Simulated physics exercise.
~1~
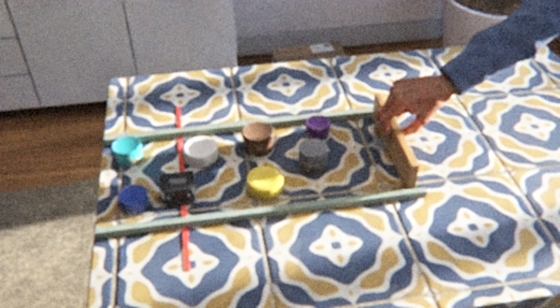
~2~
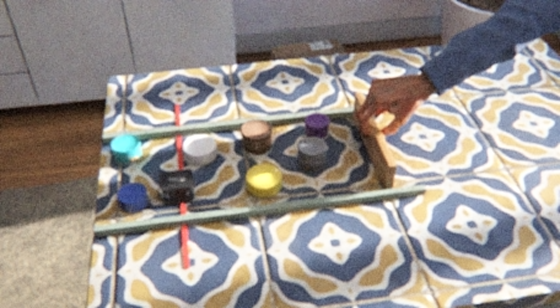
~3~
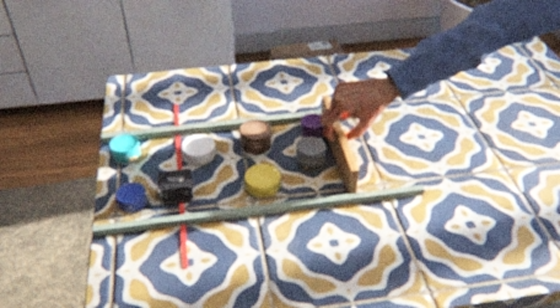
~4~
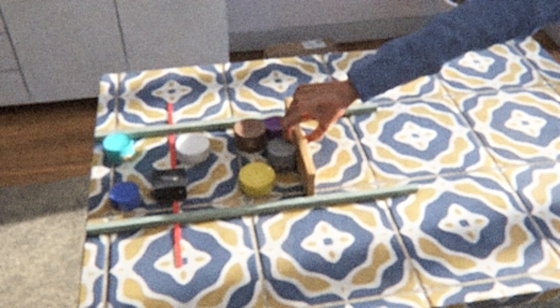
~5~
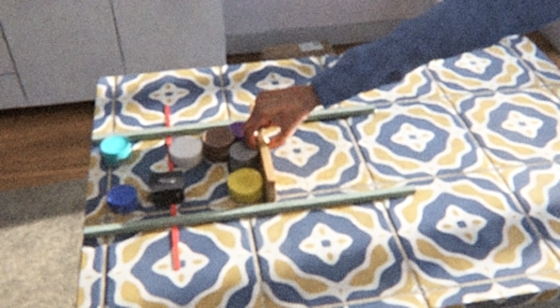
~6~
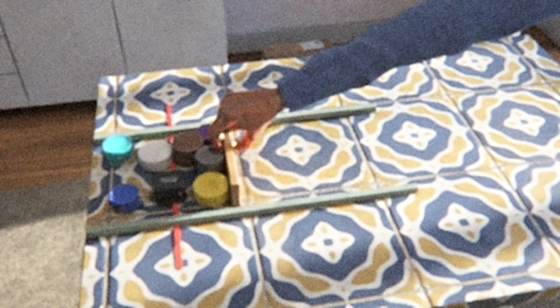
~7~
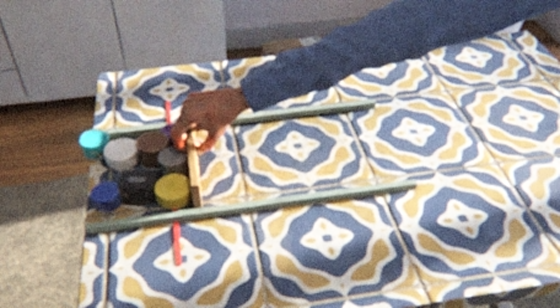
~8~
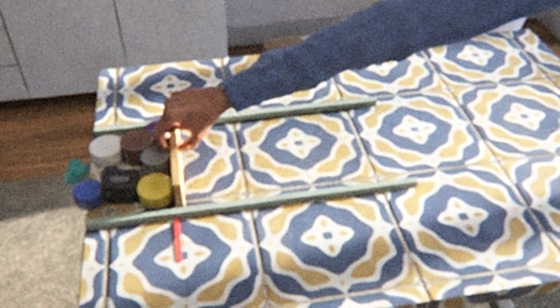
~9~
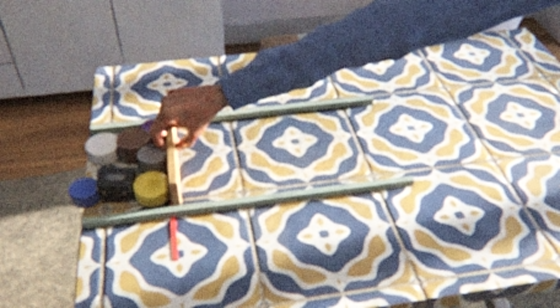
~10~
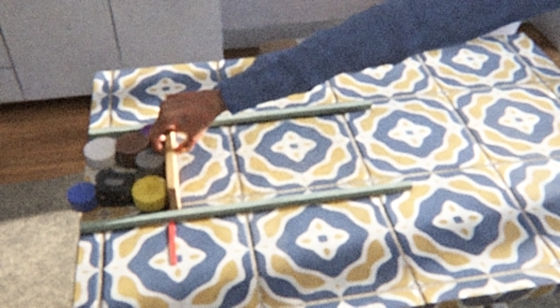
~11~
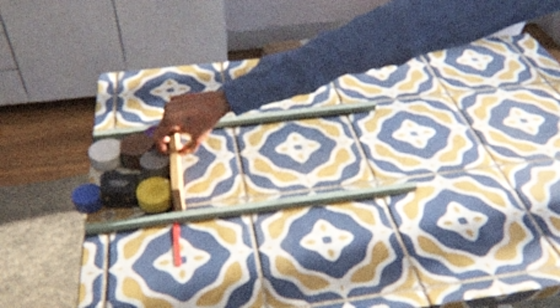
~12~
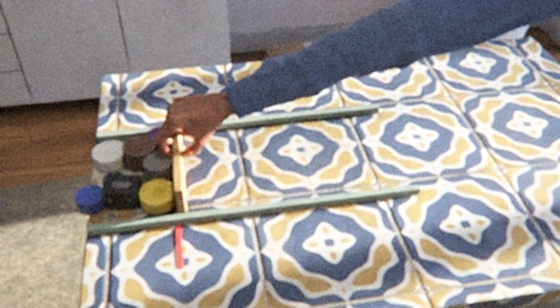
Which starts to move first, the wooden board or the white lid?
The wooden board starts to move first. The white lid stays where it is until the board has pushed the other things up to it.
